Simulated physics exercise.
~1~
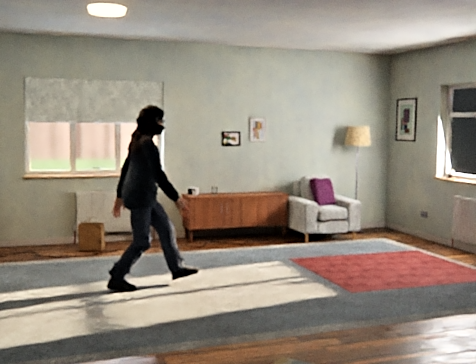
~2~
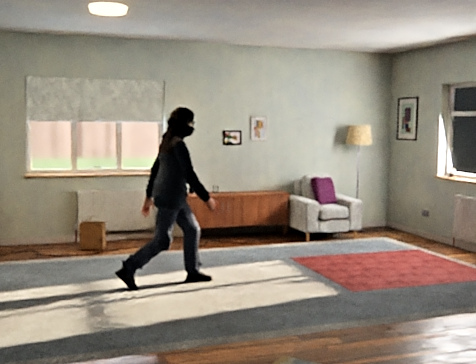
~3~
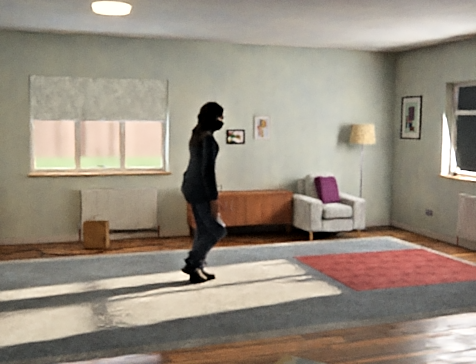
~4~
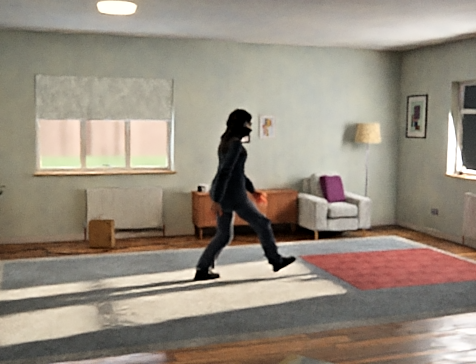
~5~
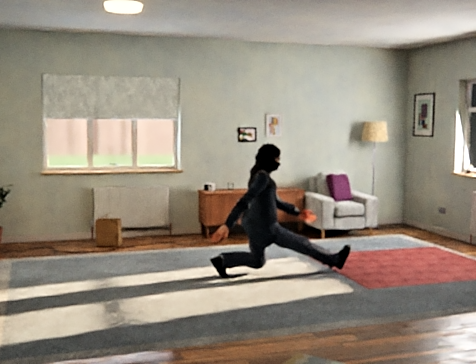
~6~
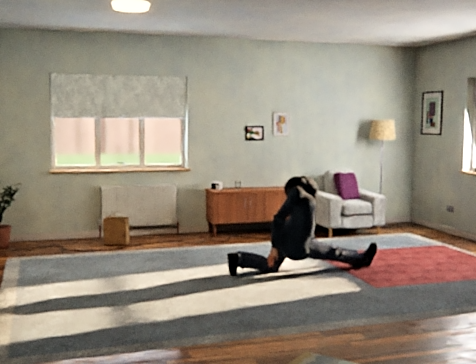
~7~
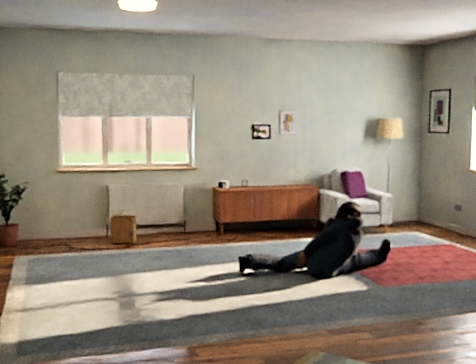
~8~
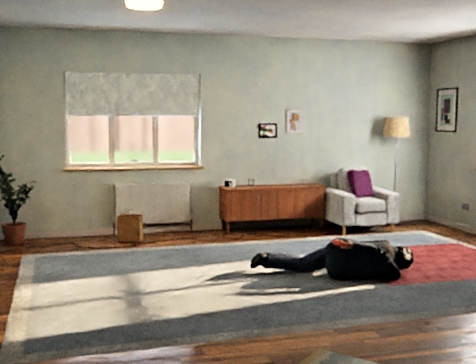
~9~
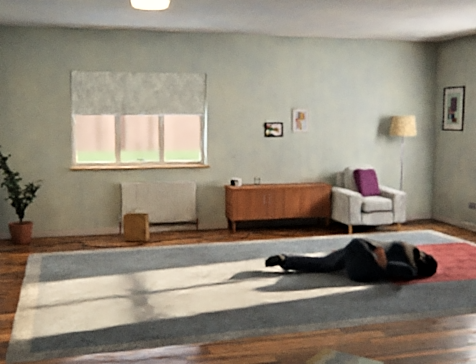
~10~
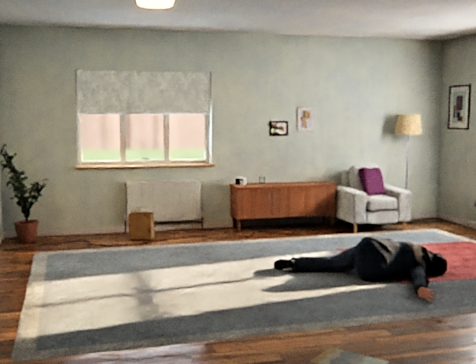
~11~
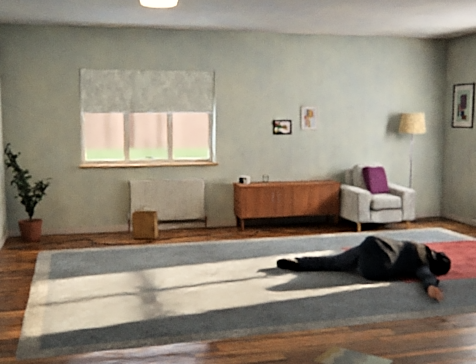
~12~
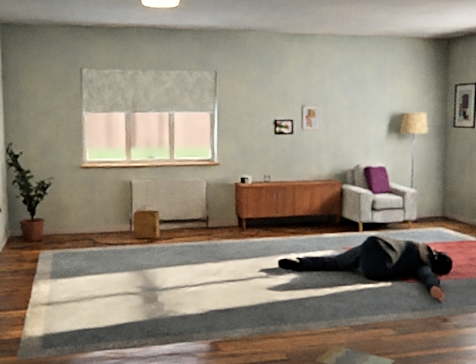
We see a dark-clothed person walk right across a sunlit living room toward a red mat, then stride low, sink to the floor and topple forward, finally lying still with their head past the mat's near edge and their hips short of it as the camera pans slightly left.
